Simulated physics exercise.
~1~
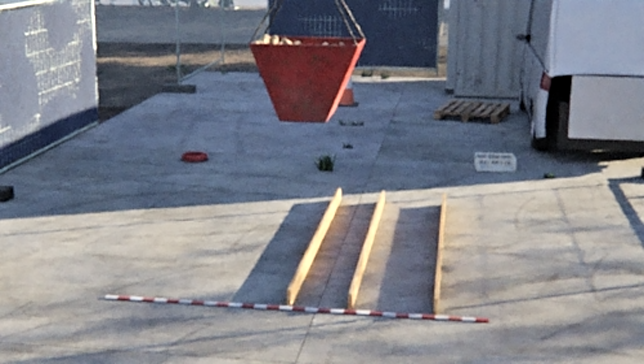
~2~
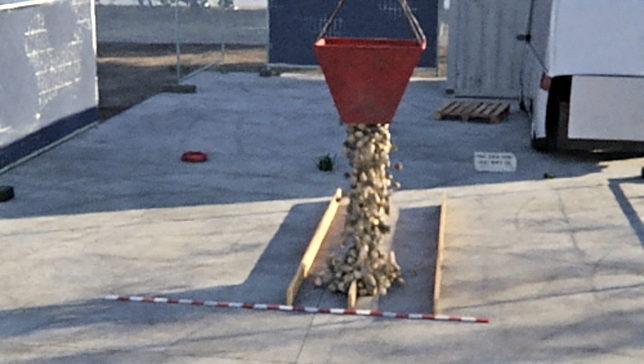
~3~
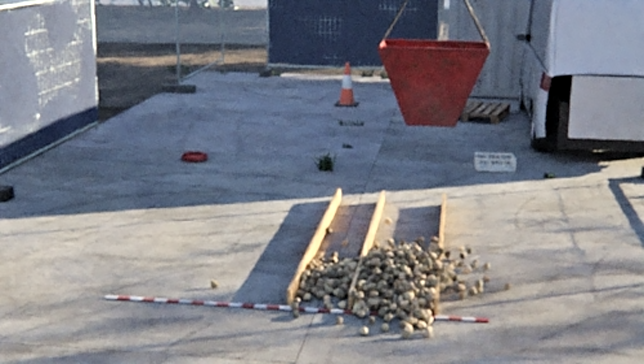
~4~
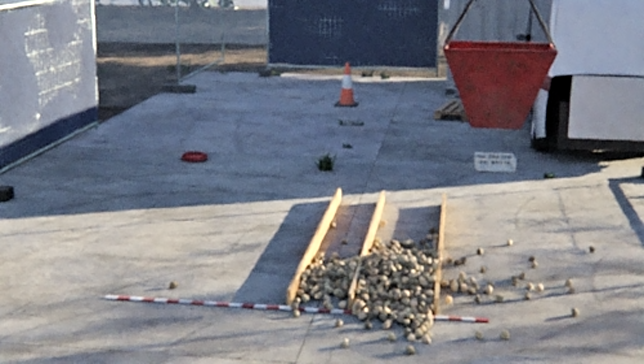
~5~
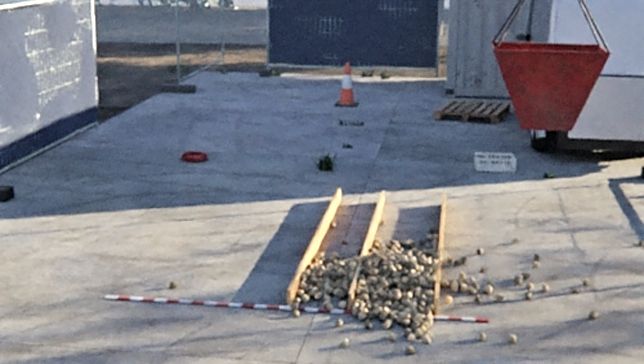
A red skip heaped with round, pale stones hangs above a sunlit concrete yard, seen from a raised, fixed viewpoint. Below it, three wooden boards form two bays behind a red and white striped pole, with a white vehicle at right and an orange cone farther back. As the skip travels right, its bottom opens and the stones pour in a thick column between the boards. They pile up mostly in the right bay, fewer in the left, and some scatter past the right board. The empty skip keeps moving right while the stones lie still.
